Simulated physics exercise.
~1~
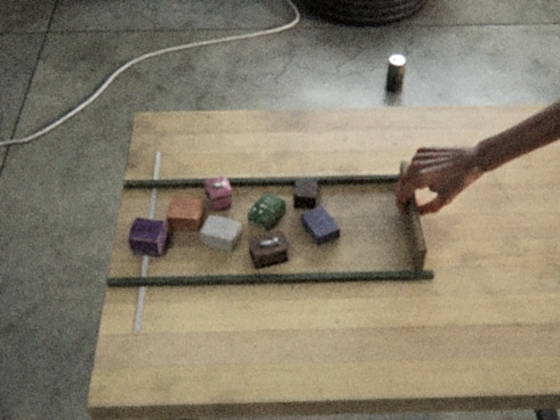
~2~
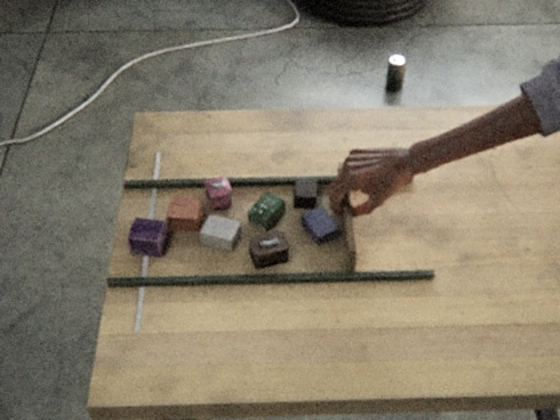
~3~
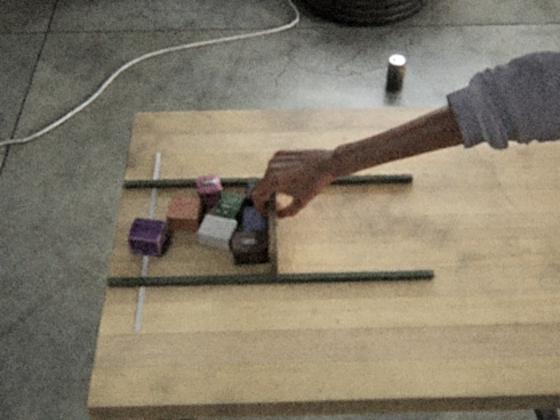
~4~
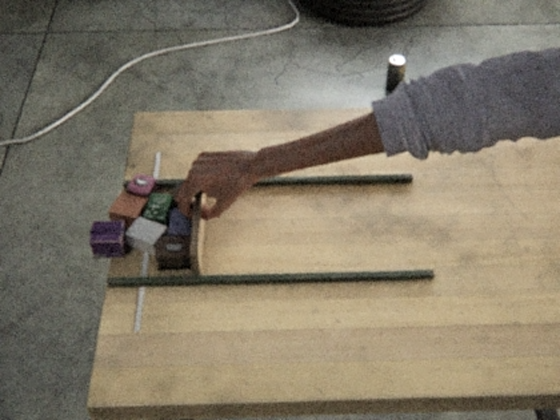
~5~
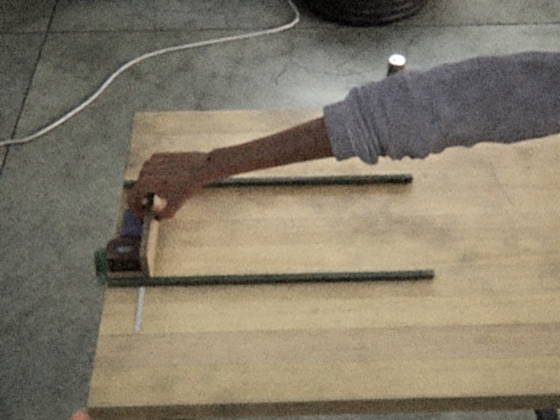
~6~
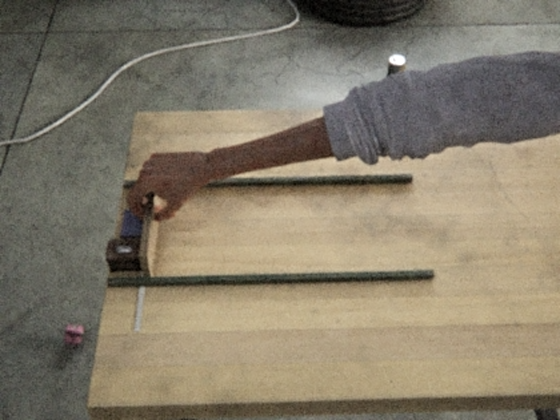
A hand sweeps colored blocks left with a board, pushing most off the table's edge.
